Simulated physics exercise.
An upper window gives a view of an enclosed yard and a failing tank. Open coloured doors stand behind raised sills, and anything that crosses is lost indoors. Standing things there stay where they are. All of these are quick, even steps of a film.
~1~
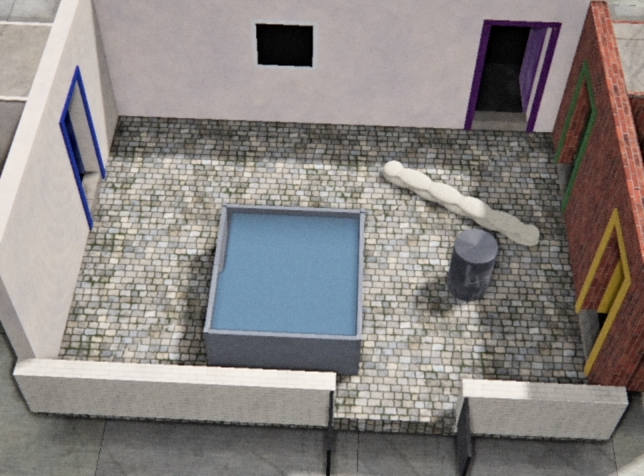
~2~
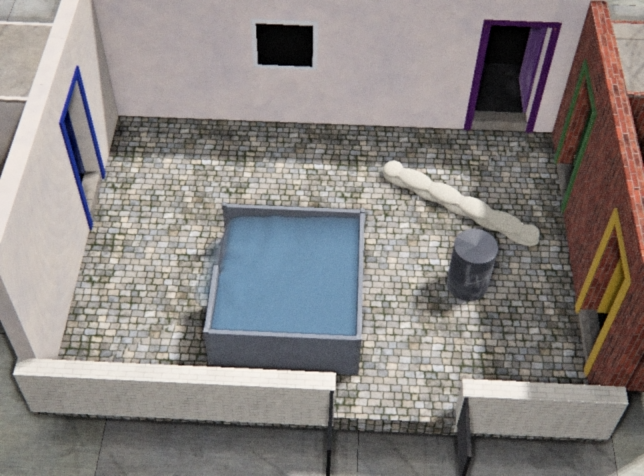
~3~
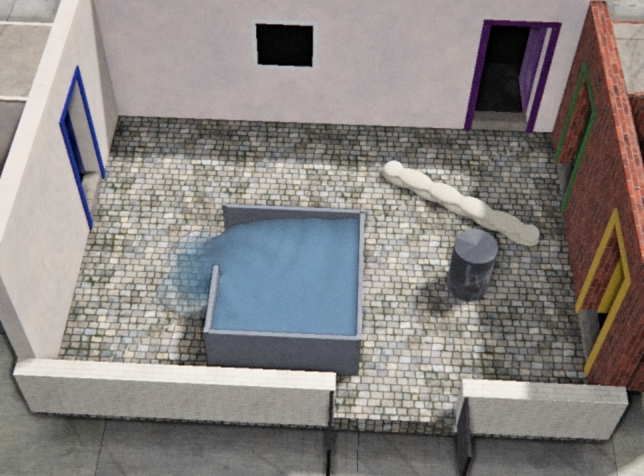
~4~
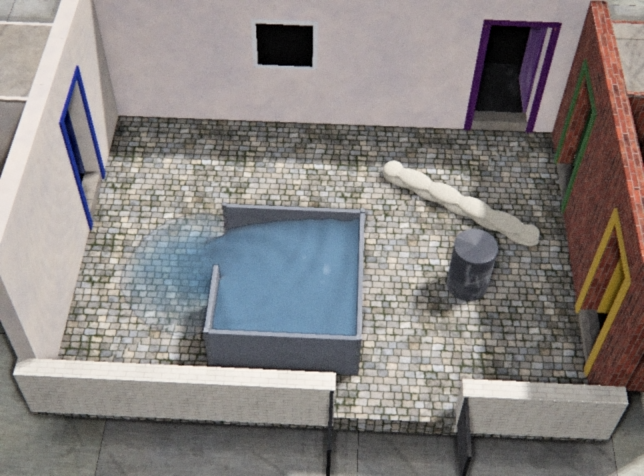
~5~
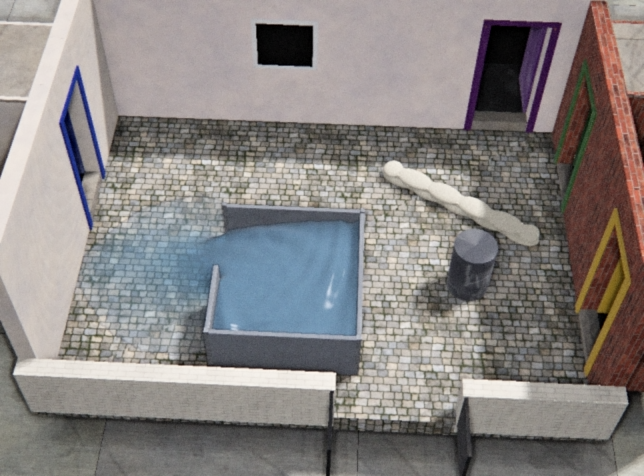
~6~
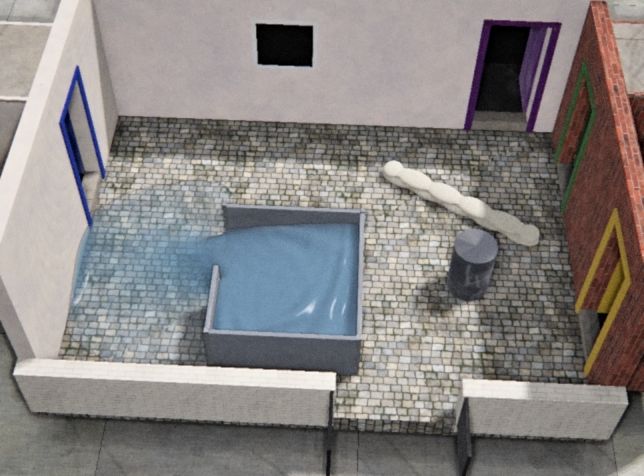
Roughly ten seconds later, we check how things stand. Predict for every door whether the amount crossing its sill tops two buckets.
The green door tops it. The purple door does not top it. The yellow door does not top it. The blue door tops it.
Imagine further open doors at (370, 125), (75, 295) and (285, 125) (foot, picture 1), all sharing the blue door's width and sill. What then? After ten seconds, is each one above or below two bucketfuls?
In order: Stays within it, tops the limit, stays within it.
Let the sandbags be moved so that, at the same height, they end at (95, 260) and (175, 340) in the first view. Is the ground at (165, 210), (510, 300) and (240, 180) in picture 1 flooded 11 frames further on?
Going point by point, they'd be wetted, unwetted and unwetted.
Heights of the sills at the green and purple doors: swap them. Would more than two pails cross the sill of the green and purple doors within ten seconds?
To sum up, the green door never reaches the limit while the purple door breaks past the limit.
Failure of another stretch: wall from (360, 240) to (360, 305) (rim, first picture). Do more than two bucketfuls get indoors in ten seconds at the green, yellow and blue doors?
As I see it, the green door undershoots, while the yellow door overshoots and the blue door undershoots.
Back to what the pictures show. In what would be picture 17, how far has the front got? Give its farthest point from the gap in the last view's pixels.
Somewhere near (119, 119).
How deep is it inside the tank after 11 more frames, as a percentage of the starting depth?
Roughly 52 %.
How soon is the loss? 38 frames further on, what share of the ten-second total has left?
Estimate: Some 50 %.
A moment on, water covers 25 % of the floor; the green door not reached, the purple door not reached, the yellow door not reached, the blue door under two buckets in.
Next, water covers 30 % of the floor; the green door not reached, the purple door not reached, the yellow door not reached, the blue door over two buckets in.
Then, water covers 55 % of the floor; the green door not reached, the purple door not reached, the yellow door not reached, the blue door far over two buckets in.
Later, water covers 90 % of the floor; the green door under two buckets in, the purple door wet at the sill, nothing in, the yellow door wet at the sill, nothing in, the blue door far over two buckets in.
In the end, water covers 95 % of the floor; the green door over two buckets in, the purple door wet at the sill, nothing in, the yellow door wet at the sill, nothing in, the blue door far over two buckets in.
